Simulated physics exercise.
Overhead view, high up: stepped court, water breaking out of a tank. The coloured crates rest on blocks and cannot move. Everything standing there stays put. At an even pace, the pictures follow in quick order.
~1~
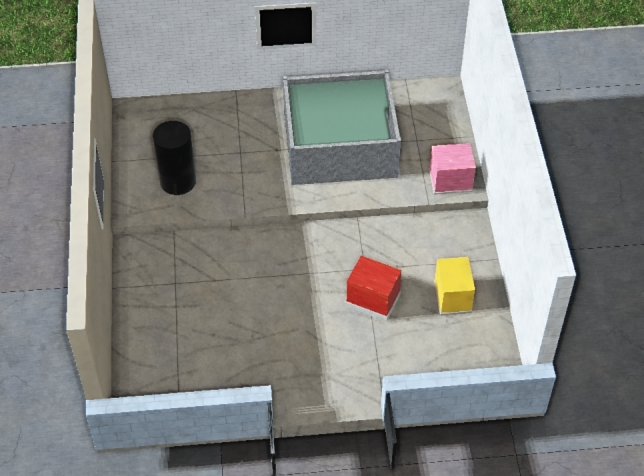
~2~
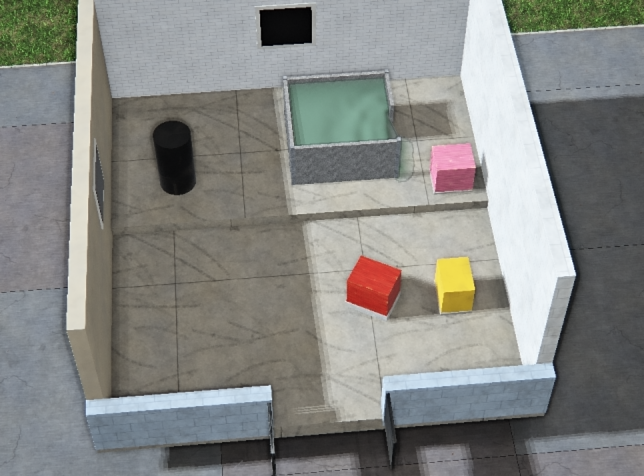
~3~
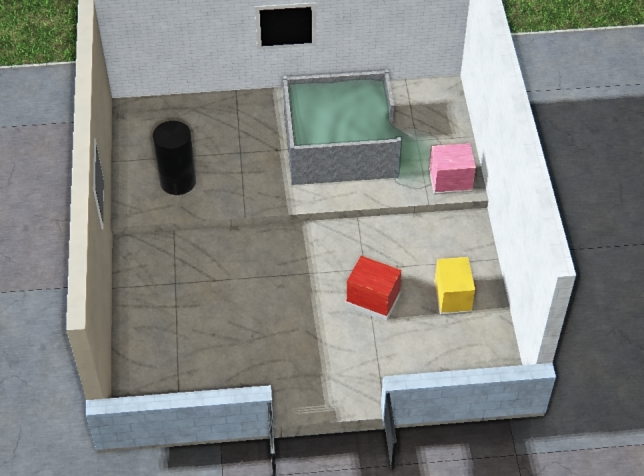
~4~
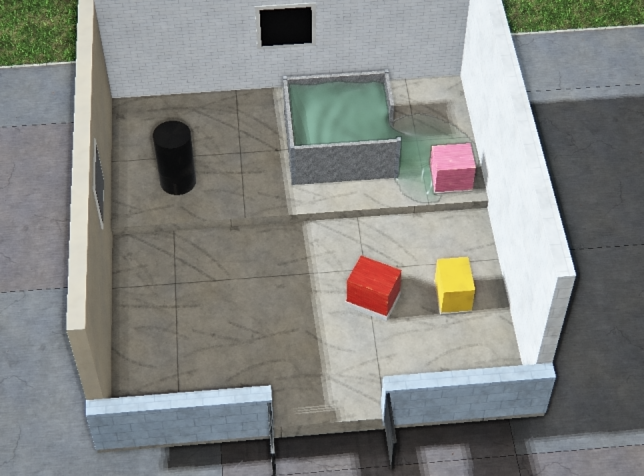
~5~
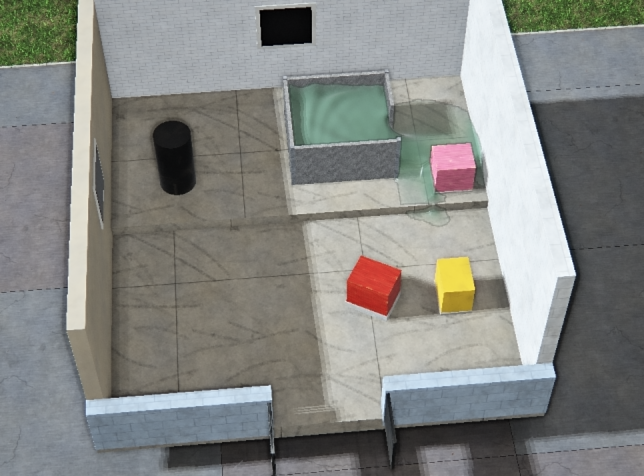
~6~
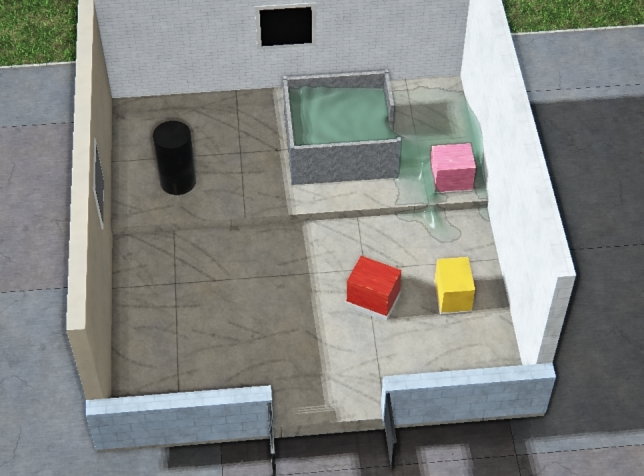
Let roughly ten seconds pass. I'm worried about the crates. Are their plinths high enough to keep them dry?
In order: I expect the red crate to be touched by the water. I expect the pink crate to be touched by the water. I expect the yellow crate to be touched by the water.
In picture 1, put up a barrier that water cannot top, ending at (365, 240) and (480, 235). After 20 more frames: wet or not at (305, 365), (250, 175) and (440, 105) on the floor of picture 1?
First unwetted, then unwetted, then inundated.
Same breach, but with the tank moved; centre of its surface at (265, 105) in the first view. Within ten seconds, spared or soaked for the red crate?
Red: Not reached.
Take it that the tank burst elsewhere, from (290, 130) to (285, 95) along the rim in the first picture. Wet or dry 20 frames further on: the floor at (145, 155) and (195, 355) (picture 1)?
Taking them in turn: Underwater, then underwater.
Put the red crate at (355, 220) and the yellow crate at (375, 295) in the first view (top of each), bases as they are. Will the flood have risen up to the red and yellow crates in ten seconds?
I reckon the red one is missed, while the yellow one is hit by the flood.
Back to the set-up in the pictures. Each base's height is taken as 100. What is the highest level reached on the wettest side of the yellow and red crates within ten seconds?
450 and 150 %, roughly.
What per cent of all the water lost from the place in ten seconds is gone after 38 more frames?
40 per cent.
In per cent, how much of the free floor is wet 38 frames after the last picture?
Roughly 85 %.
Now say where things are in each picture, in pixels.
In the first picture, the water tank at (341, 112) is whole and still.
In the second picture, water pours out at (392, 147) and has run to (400, 180).
In the third picture, the front is at (436, 144), out from the gap at (392, 148).
In the fourth picture, water pours out at (392, 149) and has run to (475, 158).
In the fifth picture, water pours out at (392, 149) and has run to (469, 116).
In the sixth picture, the front is at (464, 96), out from the gap at (392, 148).
A moment on, water covers 20 % of the floor; the red crate water round its plinth, the pink crate water round its plinth, the yellow crate water round its plinth.
Next, water covers 30 % of the floor; the red crate water round its plinth, the pink crate water round its plinth, the yellow crate water round its plinth.
Then, water covers 45 % of the floor; the red crate water round its plinth, the pink crate water round its plinth, the yellow crate water round its plinth.
Later, water covers 85 % of the floor; the red crate water round its plinth, the pink crate water round its plinth, the yellow crate water round its plinth.
In the end, water covers 90 % of the floor; the red crate was topped, the pink crate was topped, the yellow crate was topped.
